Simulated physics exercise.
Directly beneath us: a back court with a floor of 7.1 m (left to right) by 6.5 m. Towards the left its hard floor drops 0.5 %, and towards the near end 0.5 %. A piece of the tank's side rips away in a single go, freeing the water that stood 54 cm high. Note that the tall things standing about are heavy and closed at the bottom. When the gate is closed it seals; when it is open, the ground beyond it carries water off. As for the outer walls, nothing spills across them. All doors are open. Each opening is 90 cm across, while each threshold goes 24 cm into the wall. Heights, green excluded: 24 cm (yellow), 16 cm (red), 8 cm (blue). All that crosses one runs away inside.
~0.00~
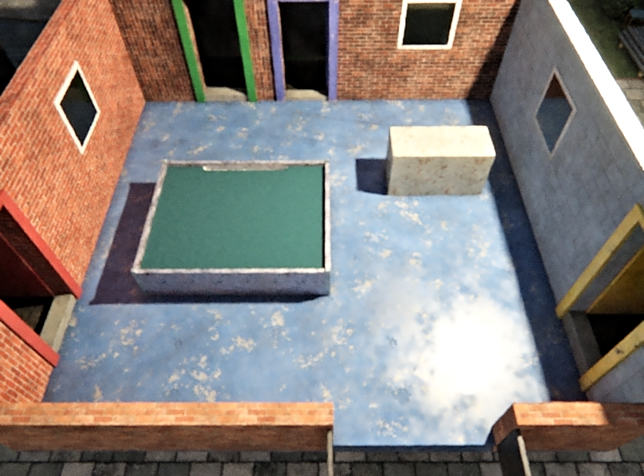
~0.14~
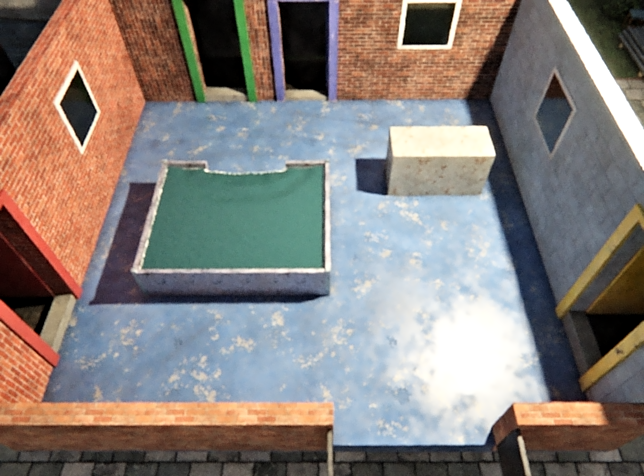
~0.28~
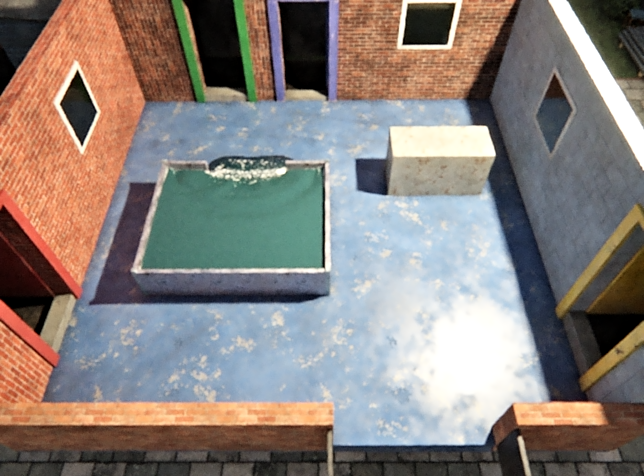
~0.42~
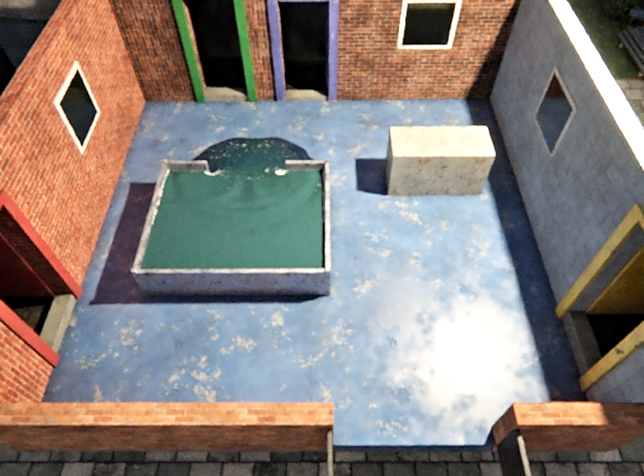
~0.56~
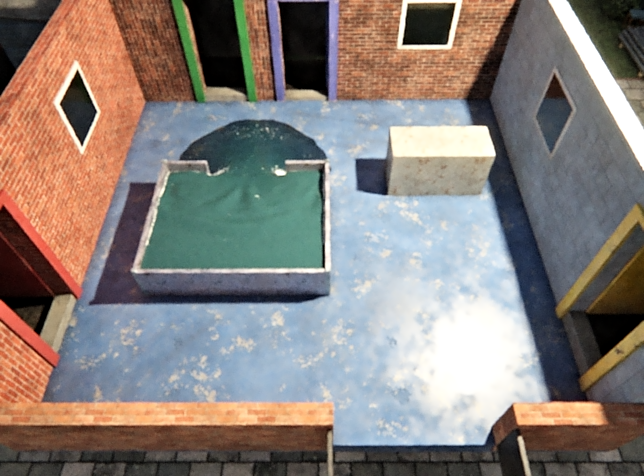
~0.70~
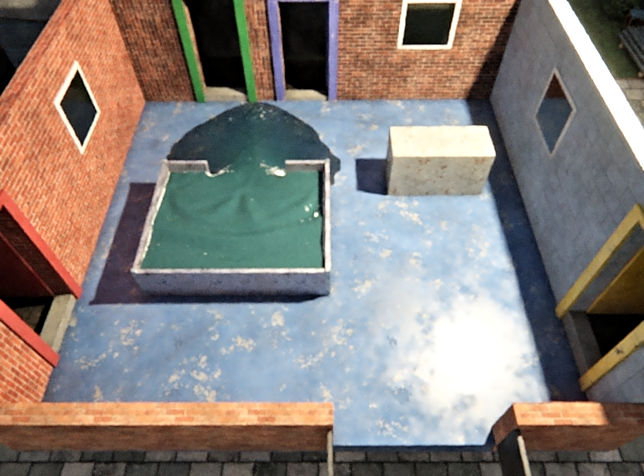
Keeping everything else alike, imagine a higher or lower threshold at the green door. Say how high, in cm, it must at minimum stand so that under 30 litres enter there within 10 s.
It must stand at least about 22 cm high.
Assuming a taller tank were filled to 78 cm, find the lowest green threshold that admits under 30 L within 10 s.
Roughly 34 centimetres would do it.
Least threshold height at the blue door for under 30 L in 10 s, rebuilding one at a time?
The blue door needs around 19 cm.
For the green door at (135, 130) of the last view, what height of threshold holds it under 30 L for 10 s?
Roughly 18 cm.
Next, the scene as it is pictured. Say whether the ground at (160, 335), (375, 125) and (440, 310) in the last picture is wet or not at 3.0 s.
First bone-dry, second wet through, third bone-dry.
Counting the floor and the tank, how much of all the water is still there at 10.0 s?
Around 88 in a hundred parts remain.
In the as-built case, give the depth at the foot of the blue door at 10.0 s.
About 7.5 centimetres deep.
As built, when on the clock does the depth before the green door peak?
It peaks around 2.0 s.
After 1.4 s water covers 20 % of the floor, deepest (32 cm) near (248, 184); 27 cm at the green door, 10 litres in over its 16 cm threshold.
After 3.0 s water covers 30 % of the floor, deepest (32 cm) near (146, 102); 24 cm at the green door, 85 litres in over its 16 cm threshold.
After 10.0 s water covers 90 % of the floor, deepest (14 cm) near (34, 425); 9 cm at the green door, 107 litres in over its 16 cm threshold.
At the green door as built, the water arrived by 0.9 s and peaked near 28 cm at 2.0 s.
With a threshold of 18.5 cm, 68 litres would have come in within the 10 s; with 25 cm, 13 litres. So under 30 litres takes about 22 cm.
